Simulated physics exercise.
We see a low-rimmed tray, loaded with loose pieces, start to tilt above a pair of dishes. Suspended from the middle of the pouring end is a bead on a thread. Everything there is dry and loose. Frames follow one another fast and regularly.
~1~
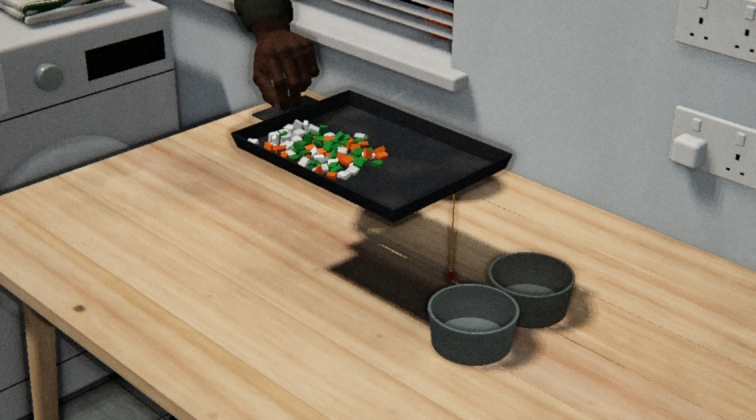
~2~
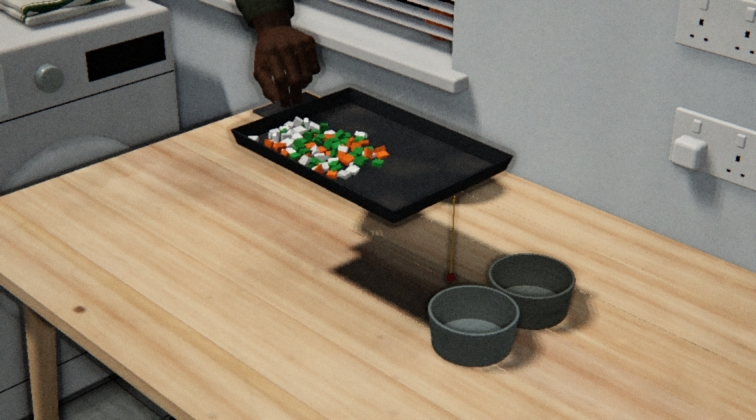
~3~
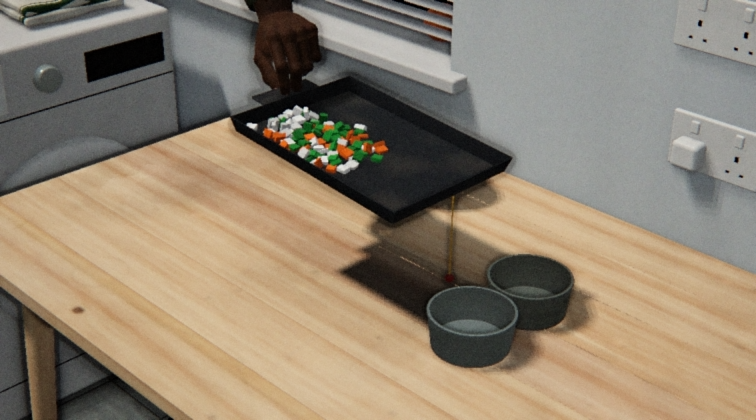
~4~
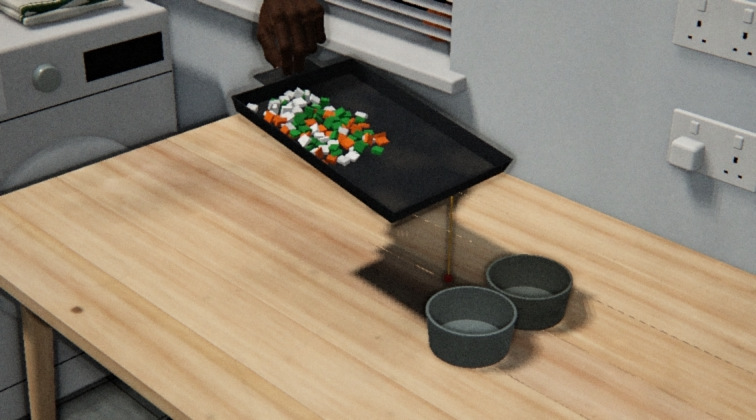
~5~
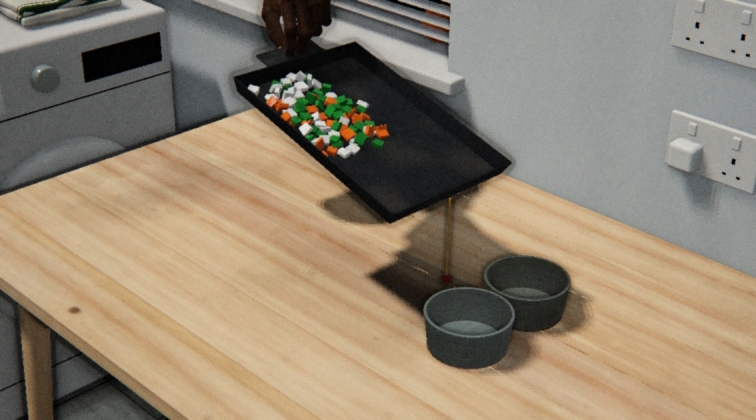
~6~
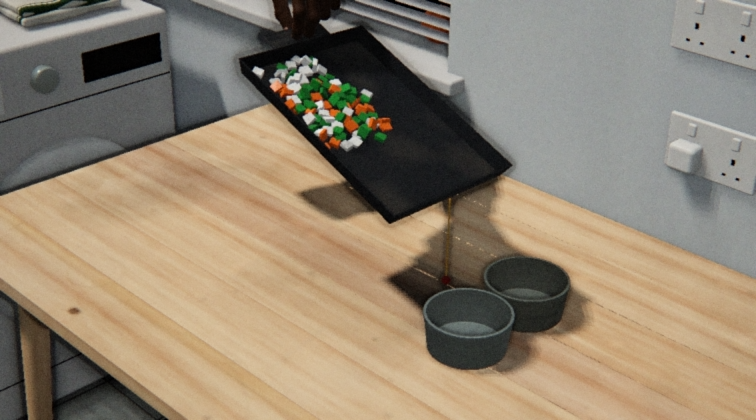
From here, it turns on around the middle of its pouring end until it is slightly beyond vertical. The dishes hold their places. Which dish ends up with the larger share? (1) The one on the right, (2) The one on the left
2.
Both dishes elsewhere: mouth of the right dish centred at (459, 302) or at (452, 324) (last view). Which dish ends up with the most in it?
Well, the first try goes to the rightward dish and the second to the rightward dish.
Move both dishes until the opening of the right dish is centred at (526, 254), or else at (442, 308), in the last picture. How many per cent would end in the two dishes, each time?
Roughly 20 % and then 30 %.
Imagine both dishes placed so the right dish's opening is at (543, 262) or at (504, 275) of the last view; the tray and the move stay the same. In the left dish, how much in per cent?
Around 30 and around 30 per cent, in that order.
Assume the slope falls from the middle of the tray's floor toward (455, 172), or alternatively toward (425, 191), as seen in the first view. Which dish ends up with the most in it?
The first try: Right. The second: The dish on the left.
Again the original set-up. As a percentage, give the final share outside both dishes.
Somewhere around 50 in a hundred.
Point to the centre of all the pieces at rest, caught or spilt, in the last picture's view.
About (486, 347).
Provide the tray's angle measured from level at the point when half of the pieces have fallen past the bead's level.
My estimate is some 85 degrees.
Soon, tray tipped steeply; about two thirds on the tray; about a quarter in the air.
A while on, tray tipped past a quarter turn; a small part on the tray; about a quarter in the left dish; a small part in the right dish; about a third outside both; about a quarter in the air.
Towards the end, tray tipped past a quarter turn; about a third in the left dish; about a quarter in the right dish; about half outside both.
Finally, tray tipped past a quarter turn; about a third in the left dish; about a quarter in the right dish; about half outside both.
